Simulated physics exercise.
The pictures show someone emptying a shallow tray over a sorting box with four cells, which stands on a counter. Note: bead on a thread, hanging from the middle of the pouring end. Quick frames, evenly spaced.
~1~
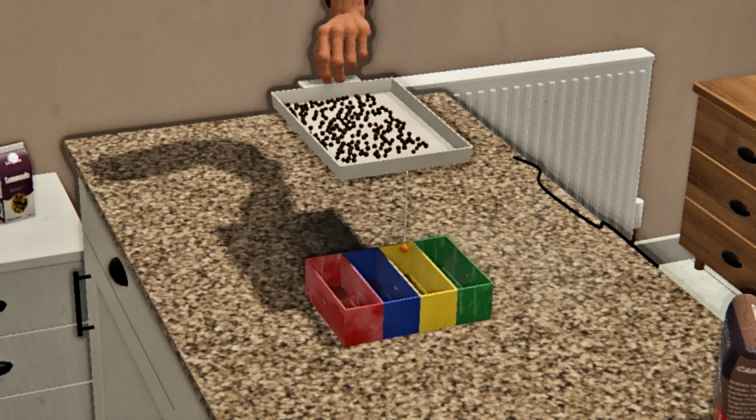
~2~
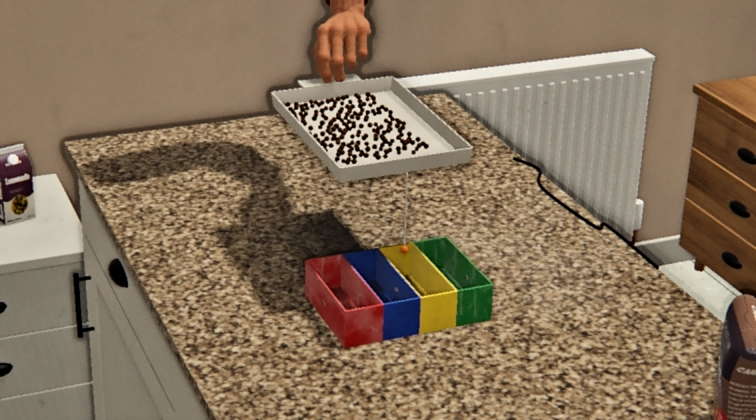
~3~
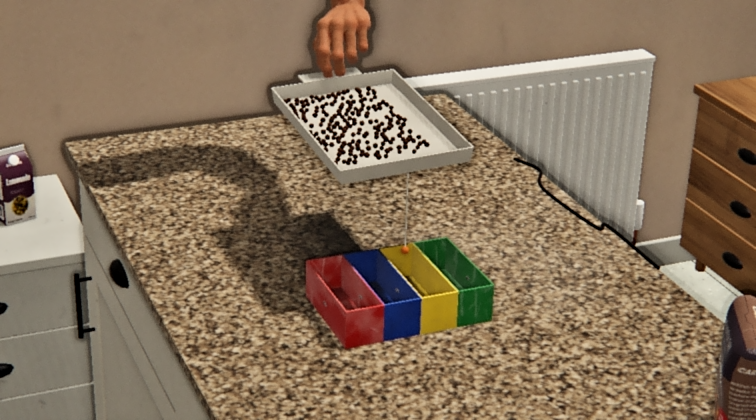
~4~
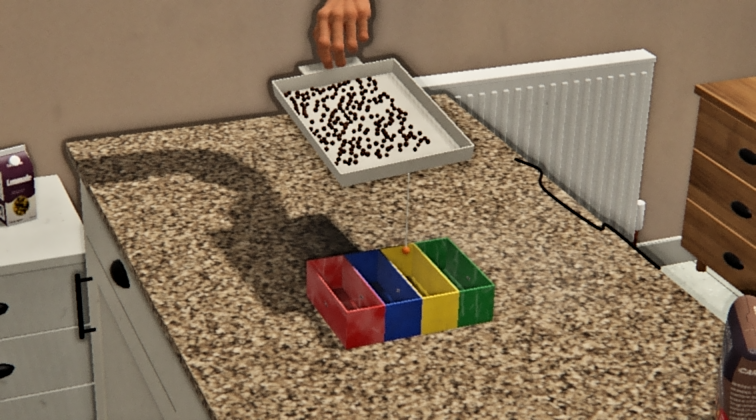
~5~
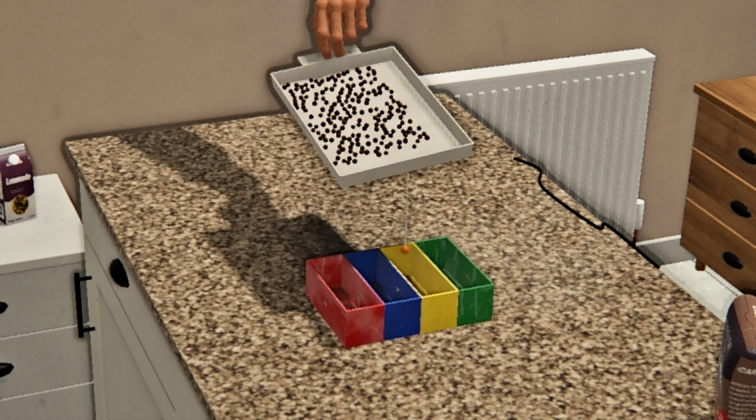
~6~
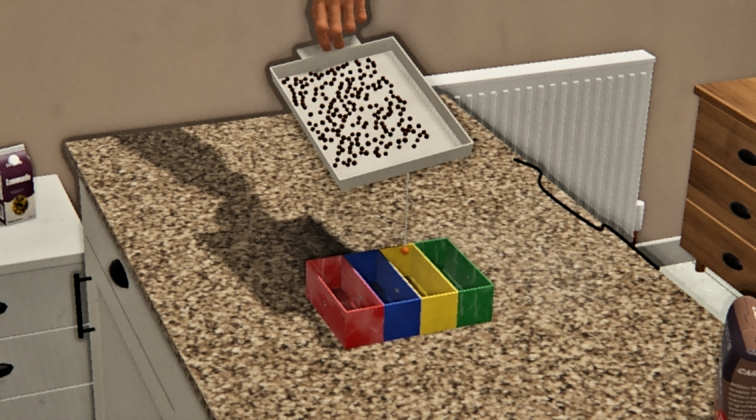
At first, a hand holds a shallow pale tray of small dark berries nearly level above a speckled counter, behind a box with red, blue, yellow and green cells. Then the tray's back rises gradually and its pouring end slants lower at the left corner, while the box stays still.
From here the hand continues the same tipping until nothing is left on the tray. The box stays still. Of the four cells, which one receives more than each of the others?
The red cell receives the most.
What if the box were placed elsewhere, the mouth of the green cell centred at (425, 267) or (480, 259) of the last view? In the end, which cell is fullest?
The first time the blue one comes out on top, the second time the cell in red.
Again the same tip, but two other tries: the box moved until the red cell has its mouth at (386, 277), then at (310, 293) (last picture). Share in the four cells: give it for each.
It comes to about 10 per cent the first time and about 100 per cent the second.
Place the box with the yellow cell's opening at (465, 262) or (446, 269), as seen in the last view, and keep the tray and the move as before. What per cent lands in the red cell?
In order: 0 percent and 60 percent.
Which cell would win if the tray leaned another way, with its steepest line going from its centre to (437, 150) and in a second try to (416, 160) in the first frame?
Green; that green cell.
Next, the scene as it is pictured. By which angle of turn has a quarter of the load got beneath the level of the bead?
It is at around 105 degrees by then.
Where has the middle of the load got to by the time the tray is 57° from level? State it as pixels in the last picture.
The middle of the load sits near (348, 162).
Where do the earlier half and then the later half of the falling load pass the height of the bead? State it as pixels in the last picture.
First roughly (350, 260), then roughly (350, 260).
Soon after the last picture, tray tipped steeply; nearly all on the tray; a stray few in the red cell.
A little later, tray tipped right over; nearly all on the tray; a small part in the red cell; a stray few falling or outside the box.
Later still, tray tipped past a quarter turn; most in the red cell; about a quarter in the blue cell; a small part falling or outside the box.
At rest, tray tipped past a quarter turn; most in the red cell; about a quarter in the blue cell; none in the yellow cell; none in the green cell; a small part outside the box.
